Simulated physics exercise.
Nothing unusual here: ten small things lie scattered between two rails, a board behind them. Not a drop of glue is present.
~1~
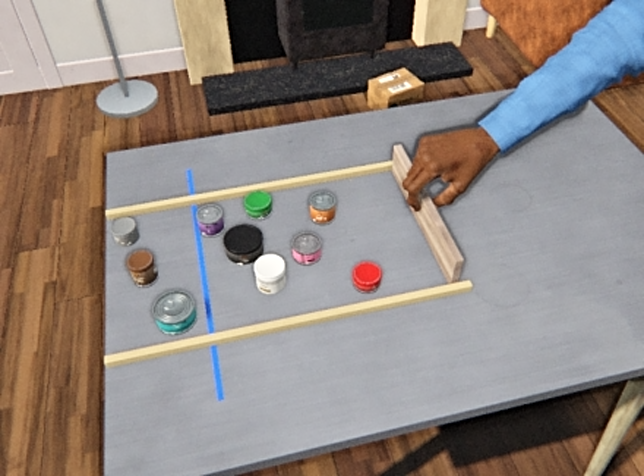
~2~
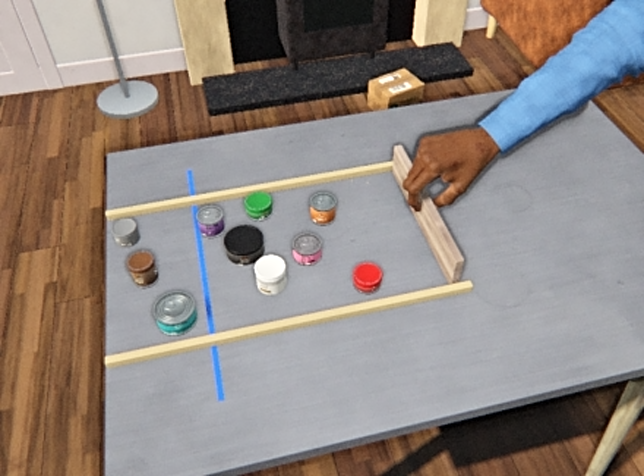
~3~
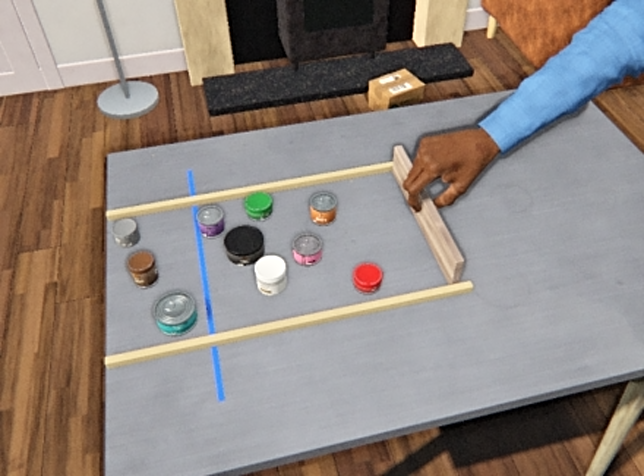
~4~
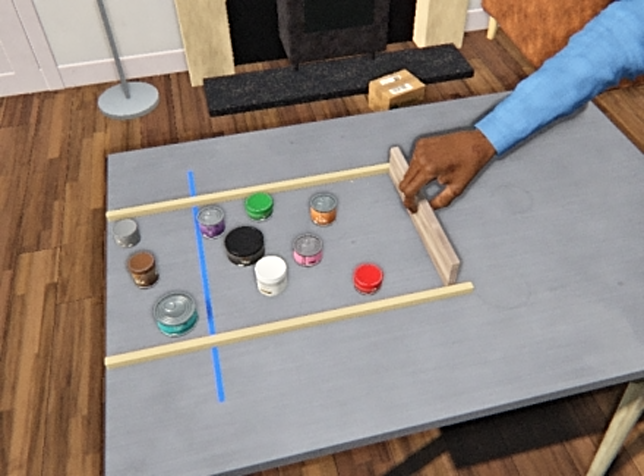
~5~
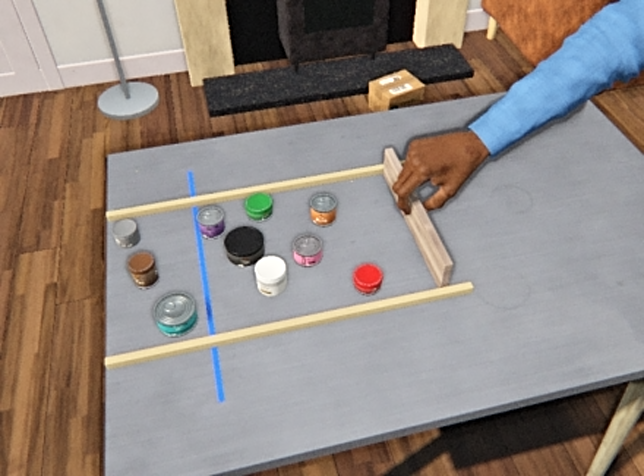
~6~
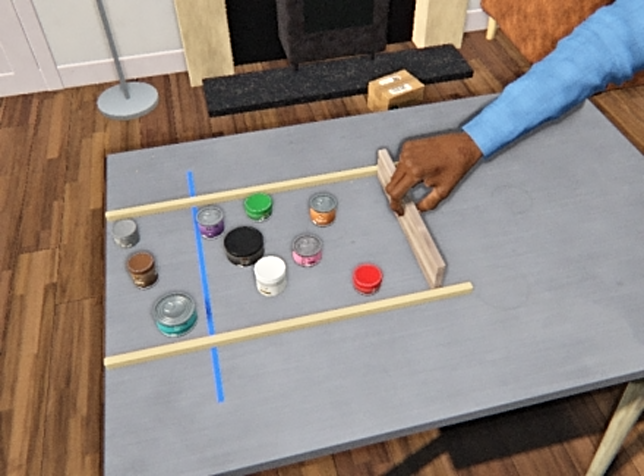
A hand in a blue sleeve grips an upright wooden board on a grey tabletop, seen from above at an angle in a room with a wooden floor and a dark hearth. Ten small lidded pots, among them turquoise, brown, black, white, green and red, lie between two pale rails, with blue tape crossing toward the left. The hand slides the board slightly left while the pots stay still.
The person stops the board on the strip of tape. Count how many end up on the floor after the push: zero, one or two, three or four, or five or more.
Zero.
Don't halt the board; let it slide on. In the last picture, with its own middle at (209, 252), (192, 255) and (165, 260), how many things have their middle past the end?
Over the end: 0, 0, 1.
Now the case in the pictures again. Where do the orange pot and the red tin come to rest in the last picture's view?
Near (185, 236) and (195, 321).
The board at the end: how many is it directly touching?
That would be 5 of them.
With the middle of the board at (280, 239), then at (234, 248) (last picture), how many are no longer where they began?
The counts are 6 and 7.
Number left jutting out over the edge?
It would come to 0.
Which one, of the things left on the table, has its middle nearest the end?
The grey tub.
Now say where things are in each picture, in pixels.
The first picture shows grey tub (126, 232); brown pot (143, 269); turquoise tin (175, 313); board (424, 210); tape (202, 265).
The second picture shows brown pot (144, 270); red tin (368, 279).
The third picture shows turquoise tin (176, 314); purple tin (211, 223).
The fourth picture shows grey tub (127, 234); white tub (272, 277).
The fifth picture shows brown pot (144, 271); orange pot (324, 211).
The sixth picture shows grey tub (126, 234); brown pot (143, 271); turquoise tin (176, 315); board (408, 215); tape (203, 267).
Soon after, none off yet; grey tub at rest near (126, 234); brown pot at rest near (143, 271); turquoise tin at rest near (176, 315).
At rest, the number that fall off is zero.
